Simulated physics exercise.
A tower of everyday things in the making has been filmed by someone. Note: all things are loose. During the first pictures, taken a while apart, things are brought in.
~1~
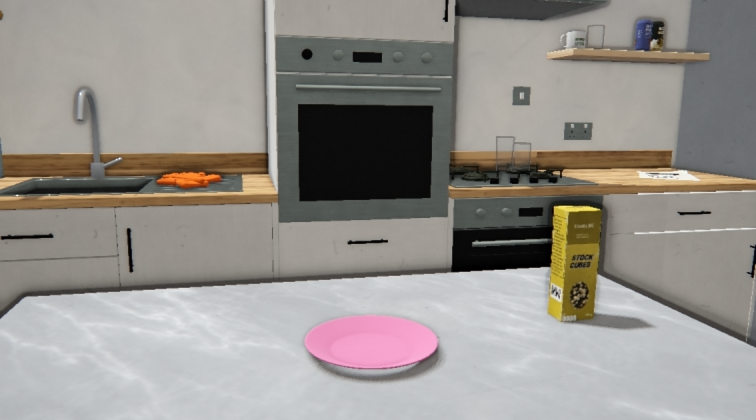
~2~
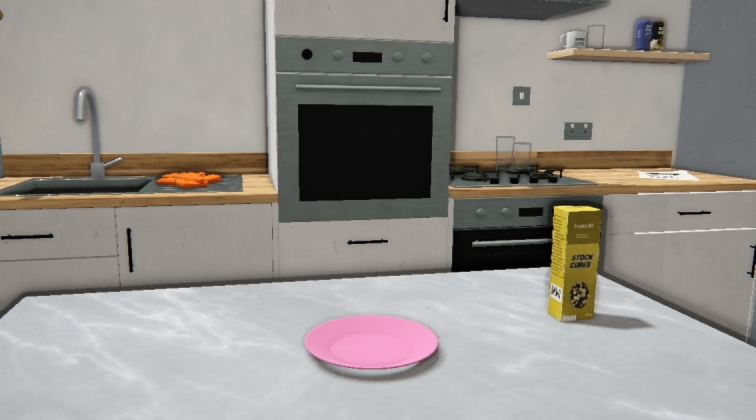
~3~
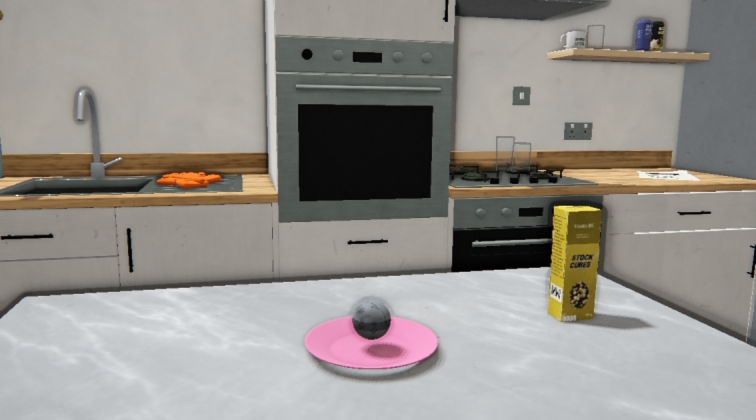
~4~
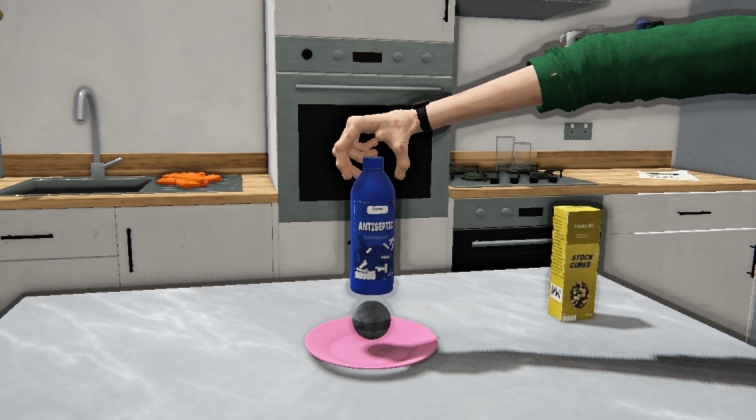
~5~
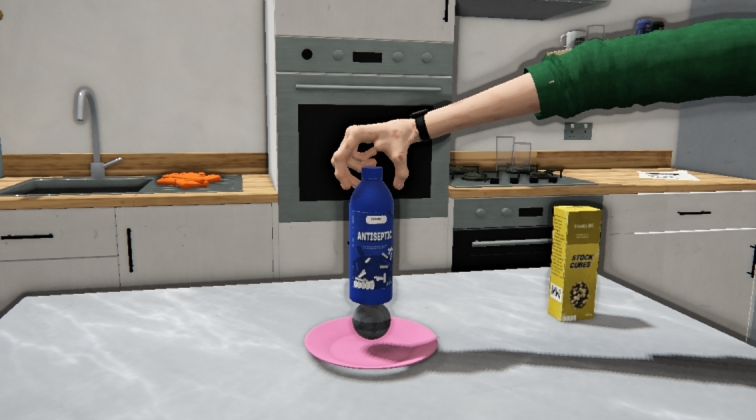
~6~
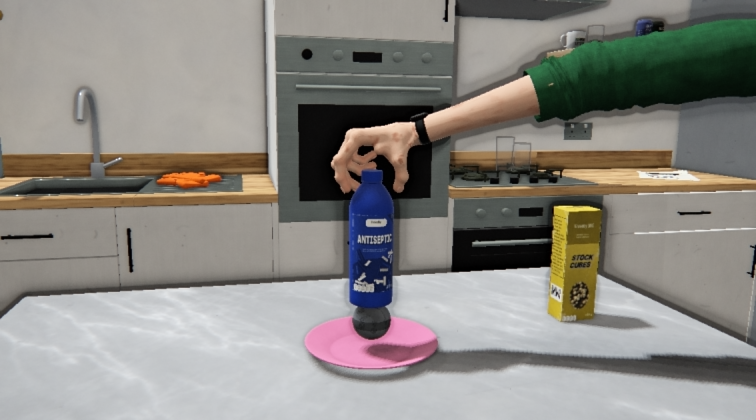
The clip opens on a pink plate on a marble-look kitchen counter, with a yellow carton standing to the right. A dark grey ball appears on the plate, then a hand in a green sleeve reaches in from the right, lowers a blue antiseptic bottle onto the ball and keeps holding its top.
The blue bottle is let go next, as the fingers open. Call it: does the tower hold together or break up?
It breaks up.
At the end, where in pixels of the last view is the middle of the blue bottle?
I'd say around (260, 338) in the last view.
Then, 0.60 s on from there, blue bottle turned 31° from how it was put near (336, 246).
Then, 0.80 s on from there, blue bottle now fallen.
Then, 1.30 s on from there, nothing new.
In the end, fallen, blue bottle; the other 3 unmoved. At the end, from the last picture's camera, blue bottle near (260, 338). The pile loses its balance.
